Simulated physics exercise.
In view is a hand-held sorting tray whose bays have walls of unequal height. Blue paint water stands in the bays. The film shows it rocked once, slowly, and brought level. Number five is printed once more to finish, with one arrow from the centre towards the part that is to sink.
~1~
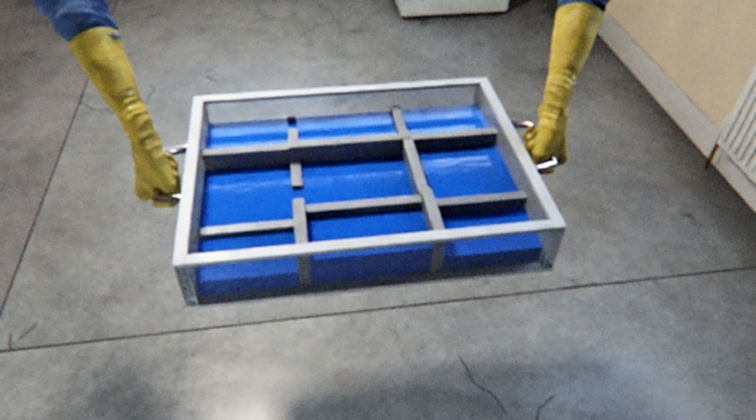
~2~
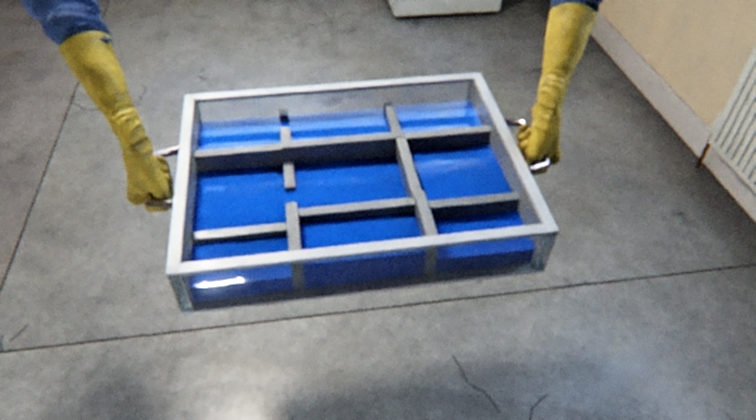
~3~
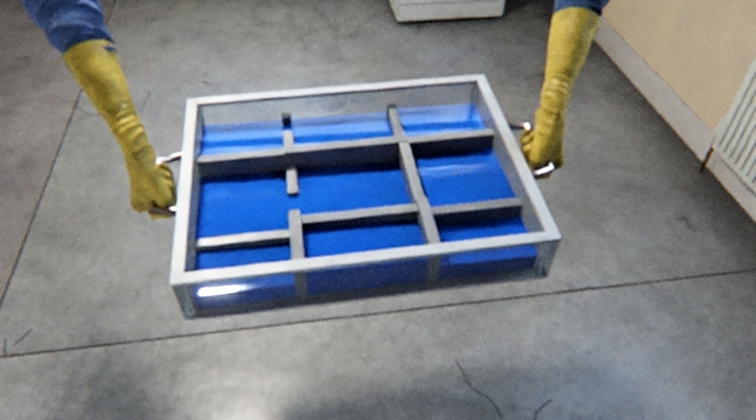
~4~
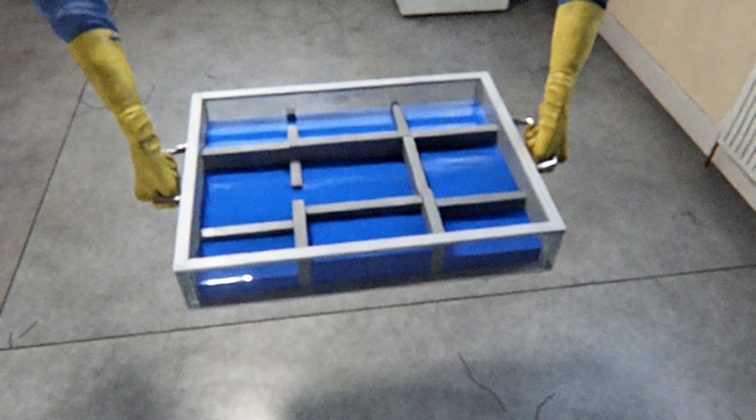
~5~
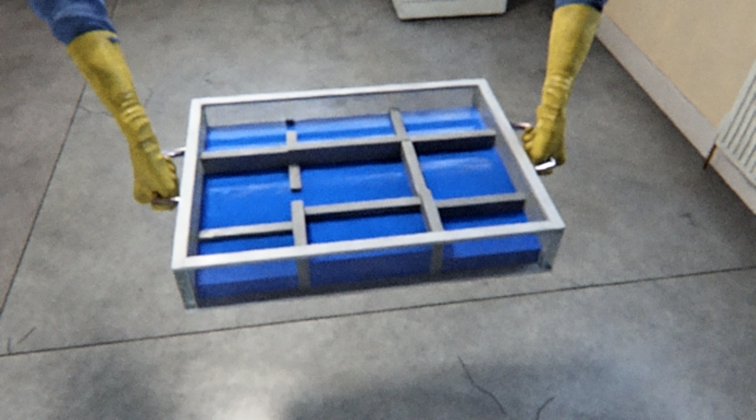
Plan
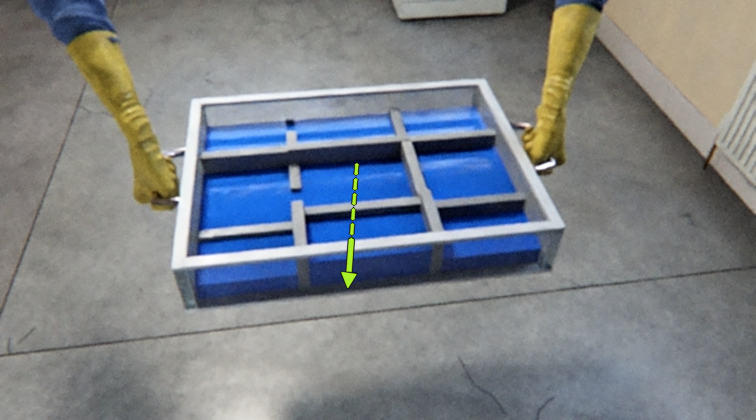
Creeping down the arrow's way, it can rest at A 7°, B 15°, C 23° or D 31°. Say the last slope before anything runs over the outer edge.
The limit is B.
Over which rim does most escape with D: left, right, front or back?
The front rim.
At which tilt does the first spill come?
That is tilt C.
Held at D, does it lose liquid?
Yes, that goes wrong.
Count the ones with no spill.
Two.
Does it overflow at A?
No, not at all.
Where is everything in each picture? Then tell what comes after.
In the first picture, the tray is level; deepest in the front middle bay, at (368, 231), shallowest in the front right.
The second picture shows tipped about 3° down to the front; no wall is crossed.
The third picture shows tipped about 4° down to the front; no wall is crossed.
The fourth picture shows tipped about 2° down to the front; no wall is crossed.
In the fifth picture, the tray is level; deepest in the front middle bay, at (367, 233), shallowest in the front right.
The arrow ends at (348, 282).
If A is chosen, nothing spills; the centre right bay holds the most.
If B is chosen, nothing spills; the front middle bay holds the most.
If C is chosen, about 14 % goes over the rim.
If D is chosen, about 35 % goes over the rim.
